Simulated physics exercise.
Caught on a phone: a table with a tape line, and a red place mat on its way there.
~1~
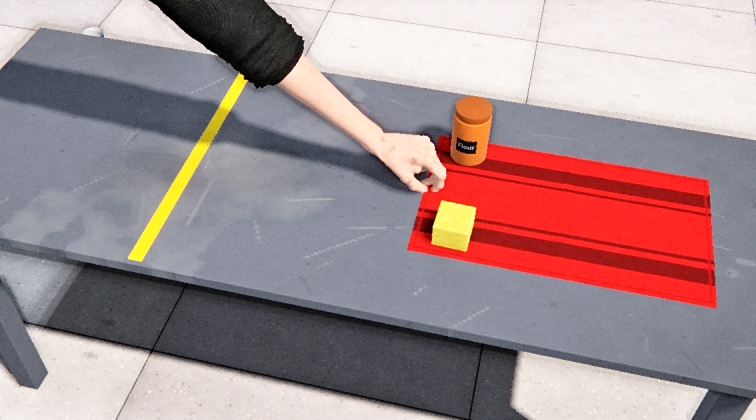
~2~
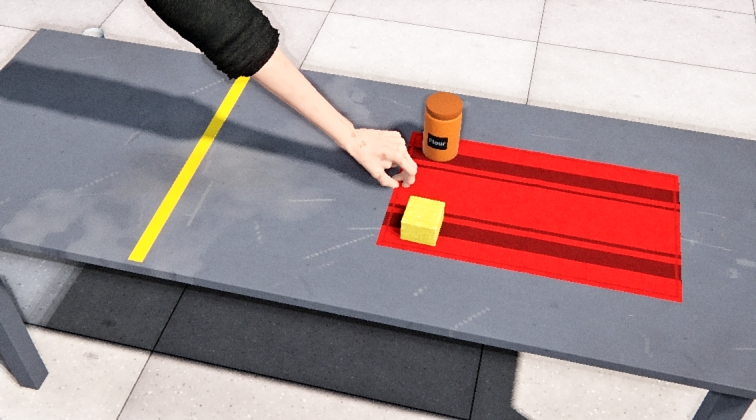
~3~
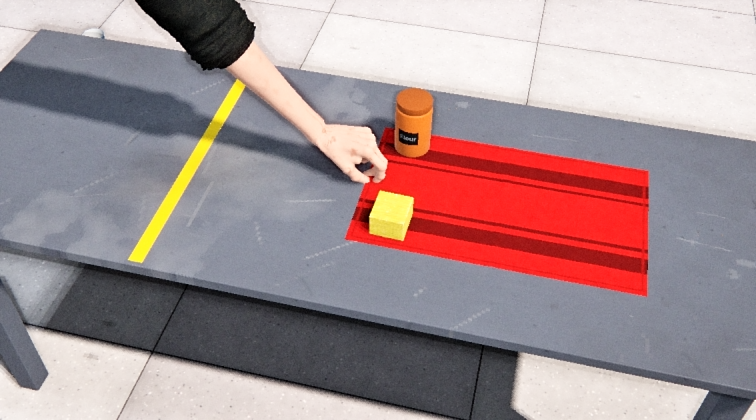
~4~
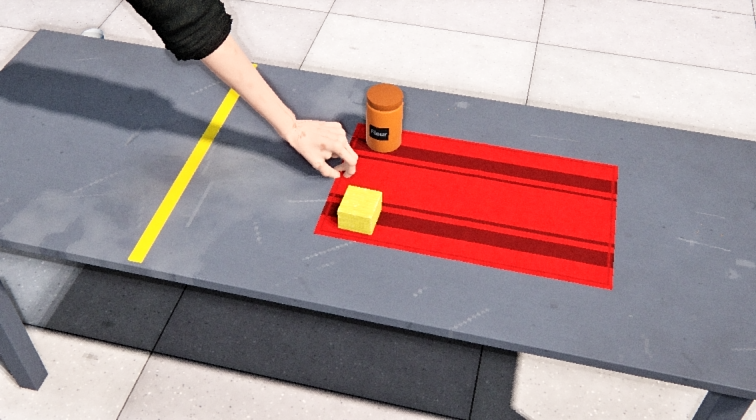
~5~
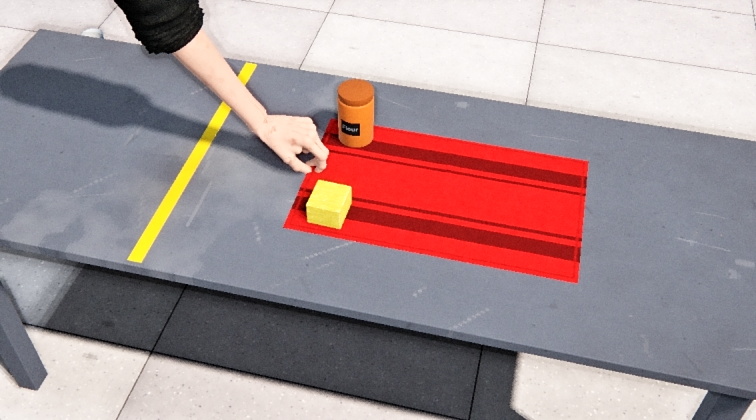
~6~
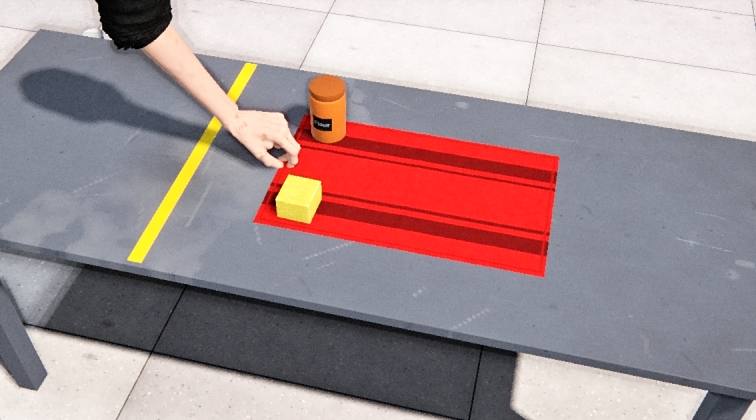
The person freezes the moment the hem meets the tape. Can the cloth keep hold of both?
The orange jar shoots off the front; the yellow block slides clear of the cloth.
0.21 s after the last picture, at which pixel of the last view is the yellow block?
By then it is at (182, 178).
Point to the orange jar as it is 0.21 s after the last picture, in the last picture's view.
By then it is at (219, 91).
Then, 0.10 s later than the last view, hem short of the tape; orange jar on the cloth near (273, 100); yellow block on the cloth near (240, 188).
Then, 0.21 s later than the last view, hem at the tape; orange jar ahead of the hem near (220, 91); yellow block on the cloth near (182, 178).
Finally, hem at the tape; orange jar knocked over near (146, 88); yellow block ahead of the hem near (124, 168). The orange jar slides clear of the cloth and the yellow block leaves the cloth.
